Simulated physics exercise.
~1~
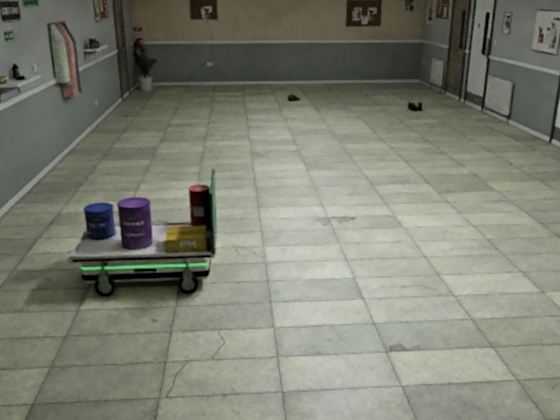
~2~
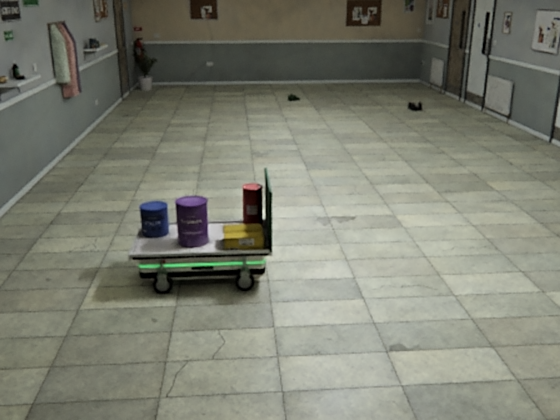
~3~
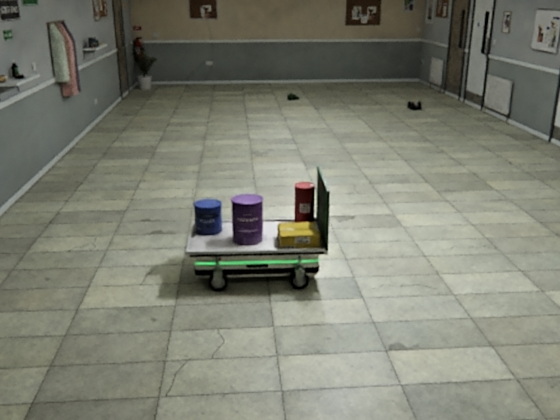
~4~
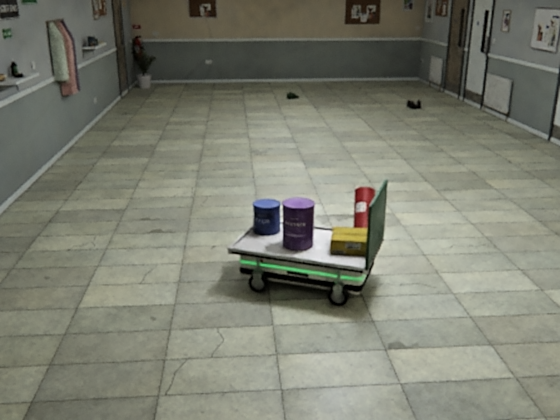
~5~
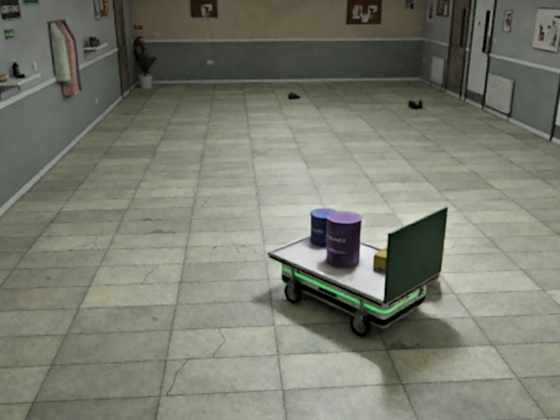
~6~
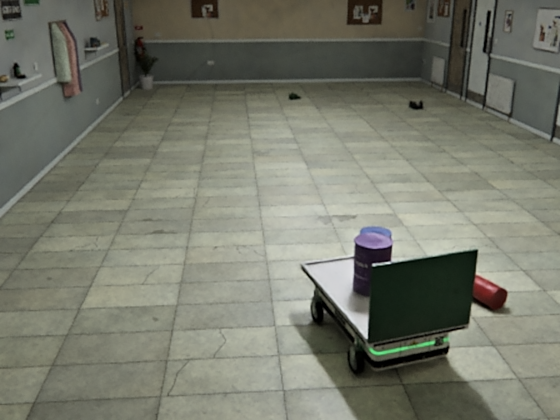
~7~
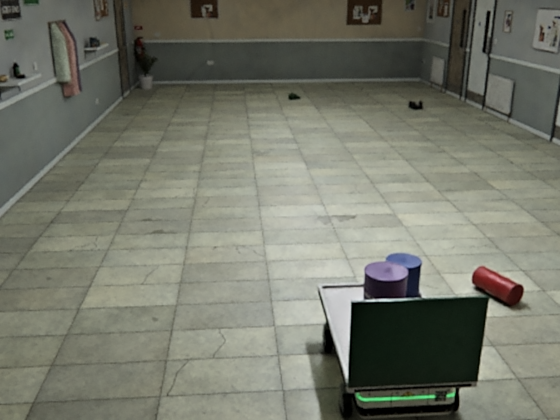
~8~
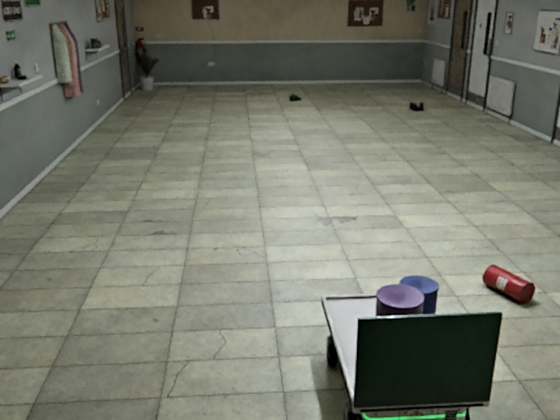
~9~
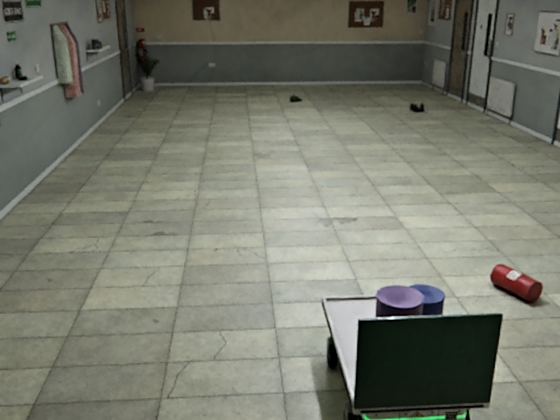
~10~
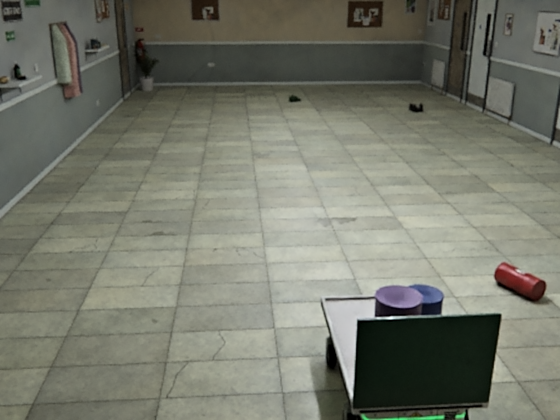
A flat cart carrying coloured drums and a yellow box rolled rightward across a tiled floor, then swung toward the viewer, and the red canister tipped off and rolled away, ending on its side while the purple and blue drums stayed aboard the stopped cart.
